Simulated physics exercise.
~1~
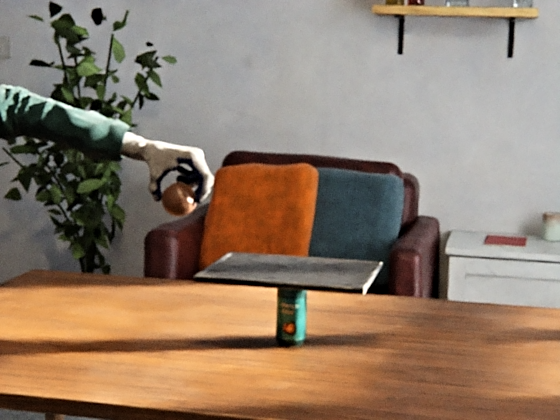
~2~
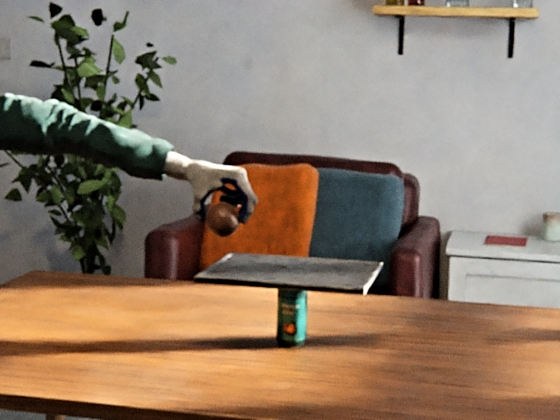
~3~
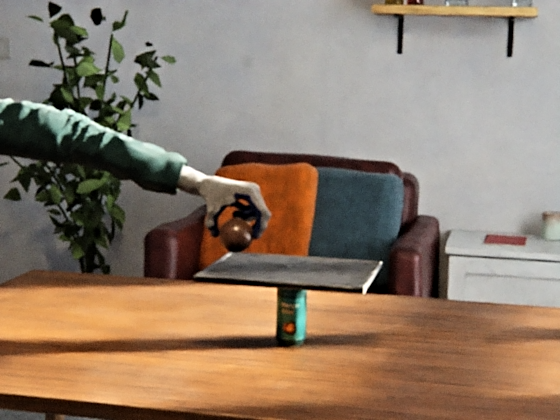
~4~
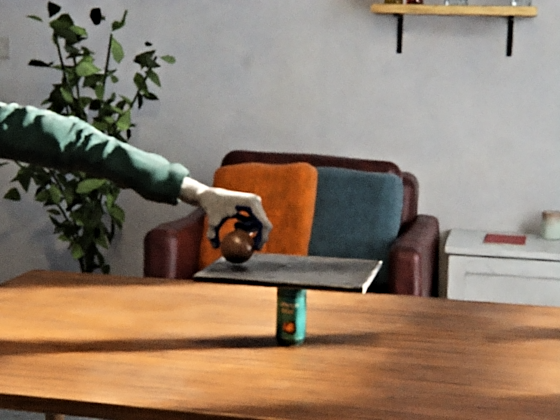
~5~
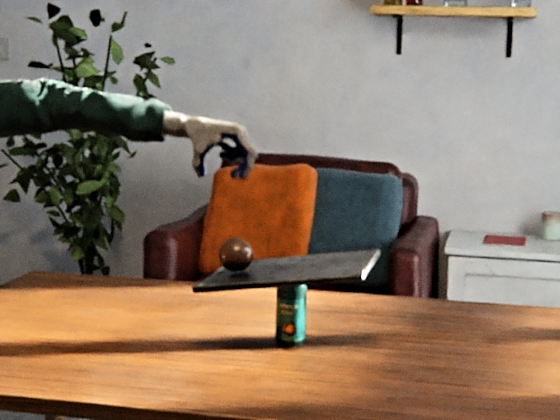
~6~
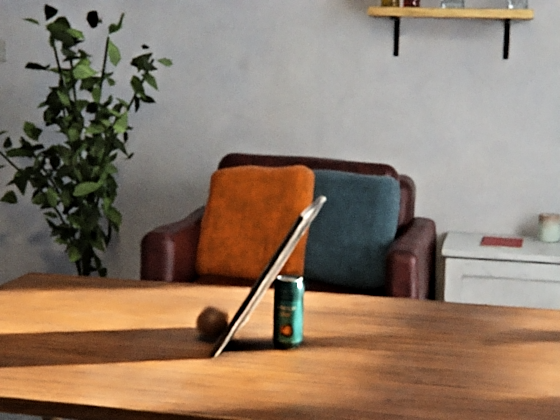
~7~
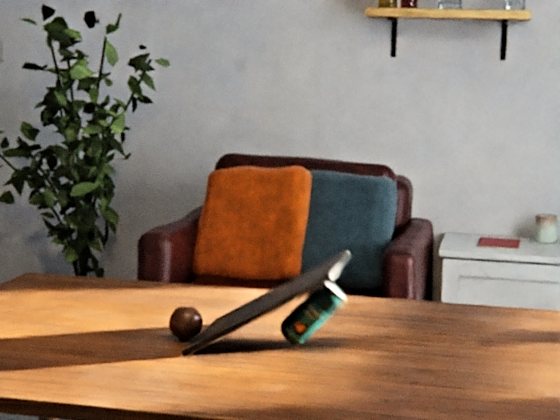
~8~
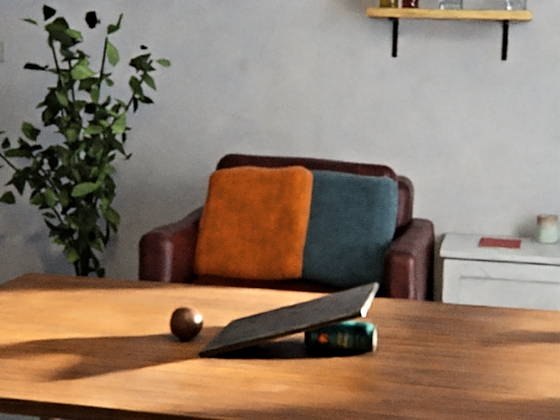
An arm in a green sleeve reaches in from the left, holding a round brown onion over a wooden table, seen from the front by a slightly swaying camera. A flat black lid balances on an upright turquoise can, with a dark red armchair holding orange and blue cushions behind, a leafy plant to the left and a white cabinet to the right. The hand lowers the onion onto the lid's left side, lets go and draws back. The lid tips steeply left, and the onion drops to the table and rolls a little left. The can then topples right, ending on its side with the lid leaning across it.
